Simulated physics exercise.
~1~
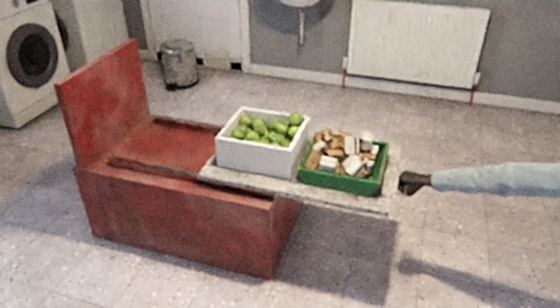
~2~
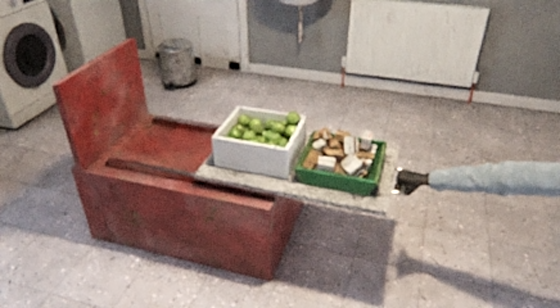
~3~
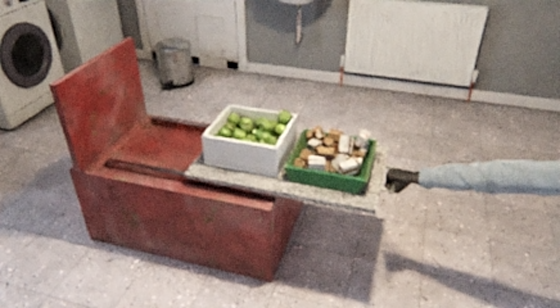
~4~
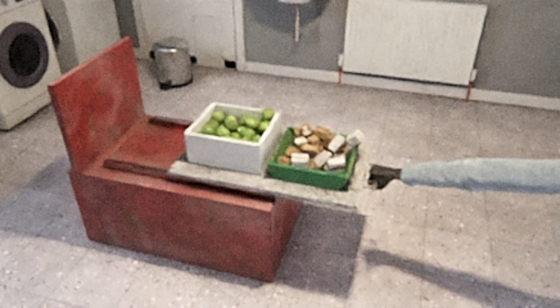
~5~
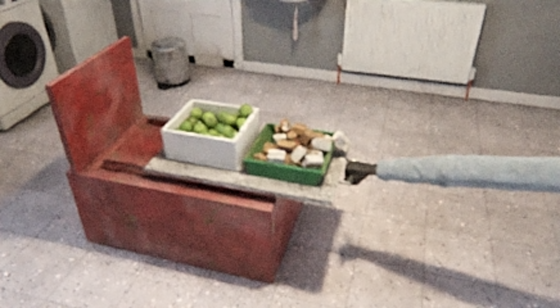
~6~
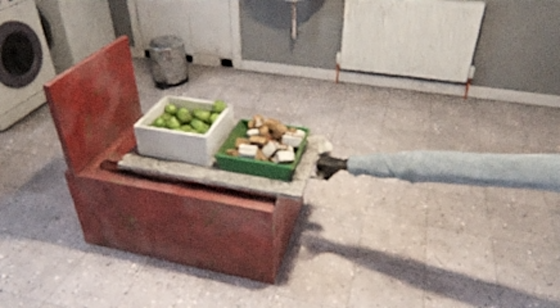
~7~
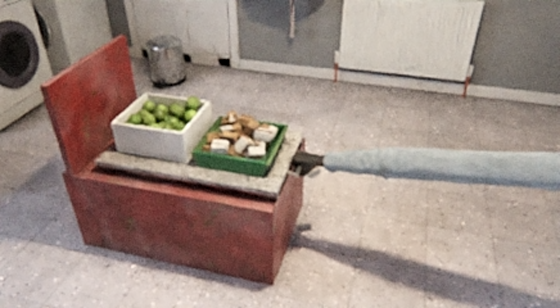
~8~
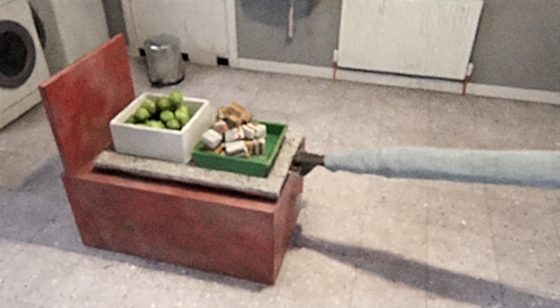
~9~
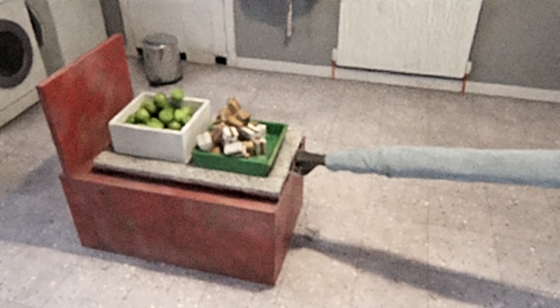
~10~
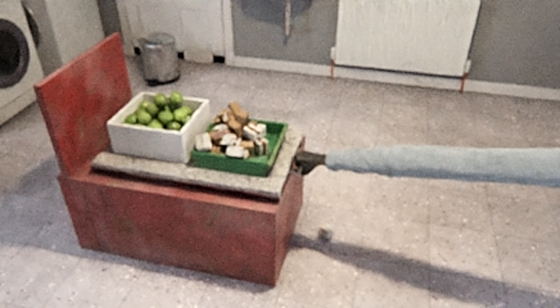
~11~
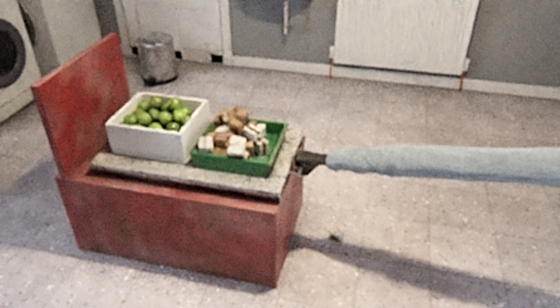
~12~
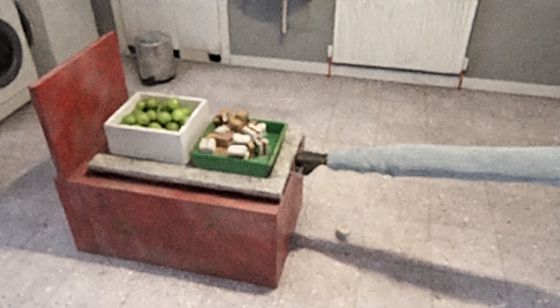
In a grey-walled room with a washing machine, a radiator and a metal bin, a shelf juts from a red chest with an upright back panel. It carries a white box of green apples and a green box of small brown and white parcels. A long pale-sleeved arm pushes the shelf leftward, slowly at first, then faster. The shelf stops over the chest, and the parcels jostle and tumble into a heap. A parcel drops off the right side and rolls right across the floor. Both boxes end still on the shelf, the apples in place and most parcels still aboard.
